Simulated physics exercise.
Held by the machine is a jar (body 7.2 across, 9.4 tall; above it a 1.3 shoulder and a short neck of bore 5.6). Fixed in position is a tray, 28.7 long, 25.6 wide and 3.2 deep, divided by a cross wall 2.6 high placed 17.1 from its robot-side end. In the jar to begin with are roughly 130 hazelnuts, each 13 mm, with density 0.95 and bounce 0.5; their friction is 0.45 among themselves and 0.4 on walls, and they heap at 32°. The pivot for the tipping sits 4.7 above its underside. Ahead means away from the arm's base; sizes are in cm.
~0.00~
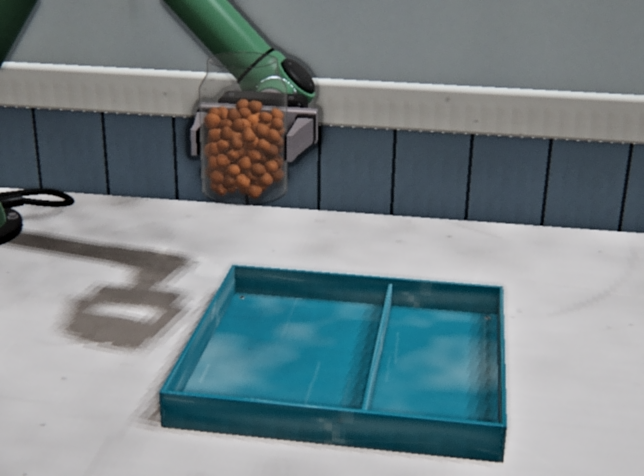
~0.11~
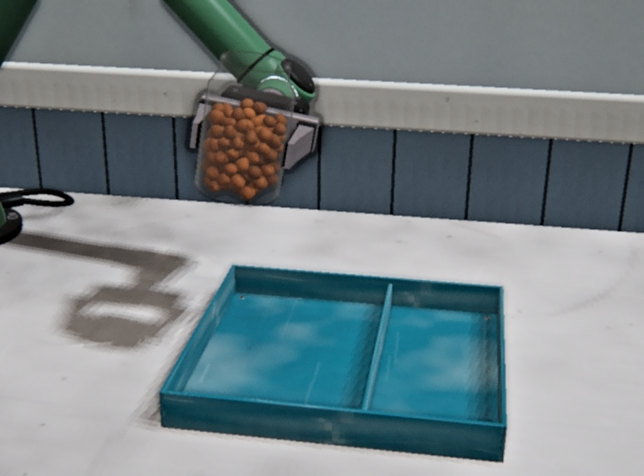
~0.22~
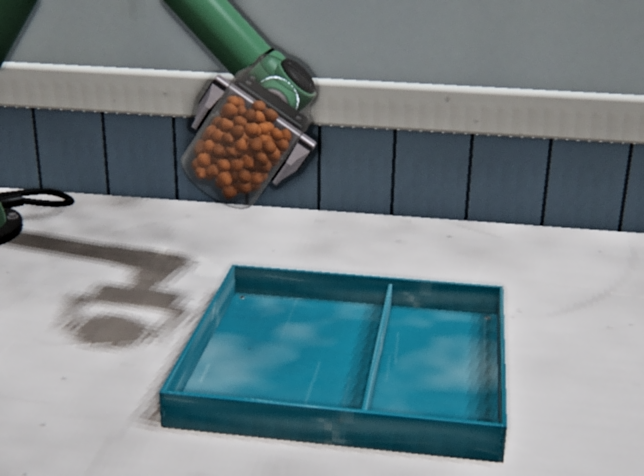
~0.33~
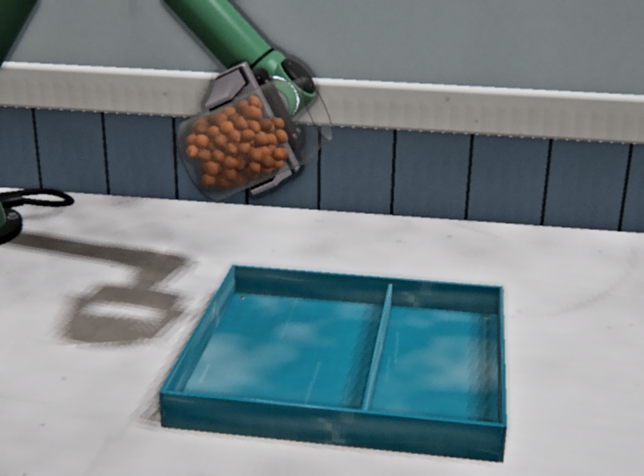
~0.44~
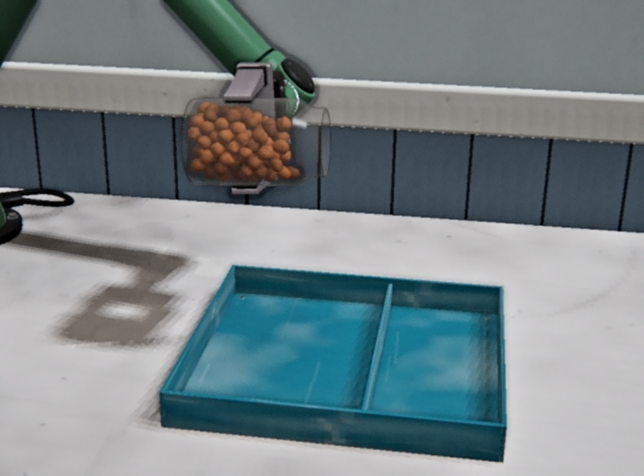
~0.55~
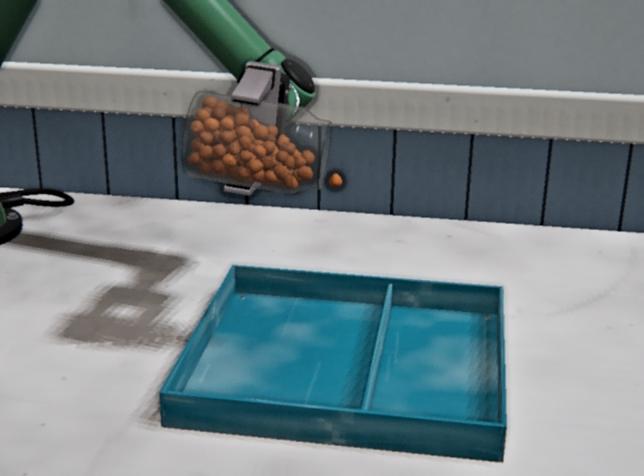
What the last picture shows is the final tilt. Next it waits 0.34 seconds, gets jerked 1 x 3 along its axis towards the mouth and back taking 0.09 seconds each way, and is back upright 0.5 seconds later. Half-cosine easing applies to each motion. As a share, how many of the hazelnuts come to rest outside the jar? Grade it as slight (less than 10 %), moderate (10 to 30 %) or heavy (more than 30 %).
Moderate, 10 to 30 %.
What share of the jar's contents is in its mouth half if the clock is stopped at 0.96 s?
Mouth-half share: Approx. 45 %.
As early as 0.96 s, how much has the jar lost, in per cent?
Up to this moment it's close to 0 per cent gone.
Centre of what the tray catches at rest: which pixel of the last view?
Centre: Close to (363, 364).
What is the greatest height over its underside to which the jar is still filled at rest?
The topmost pieces end up roughly 7.5 cm above the jar's underside.
After 0.96 s, tipped 96°, highest piece 25 above the table; 125 in the jar, 1 in the robot-side part, 1 in the far-side part, 1 in flight or on a rim.
After 1.37 s, tipped 34°, highest piece 27 above the table; 102 in the jar, 12 in the far-side part, 10 in the robot-side part, 4 in flight or on a rim.
After 1.77 s, upright, highest piece 25 above the table; 102 in the jar, 12 in the robot-side part, 11 in the far-side part, 3 on the table or floor.
After 2.47 s, upright, highest piece 25 above the table; 102 in the jar, 12 in the robot-side part, 11 in the far-side part, 3 on the table or floor.
In the end, 102 in the jar, 12 in the robot-side part, 11 in the far-side part, 3 on the table or floor. That is 20 % outside the jar.
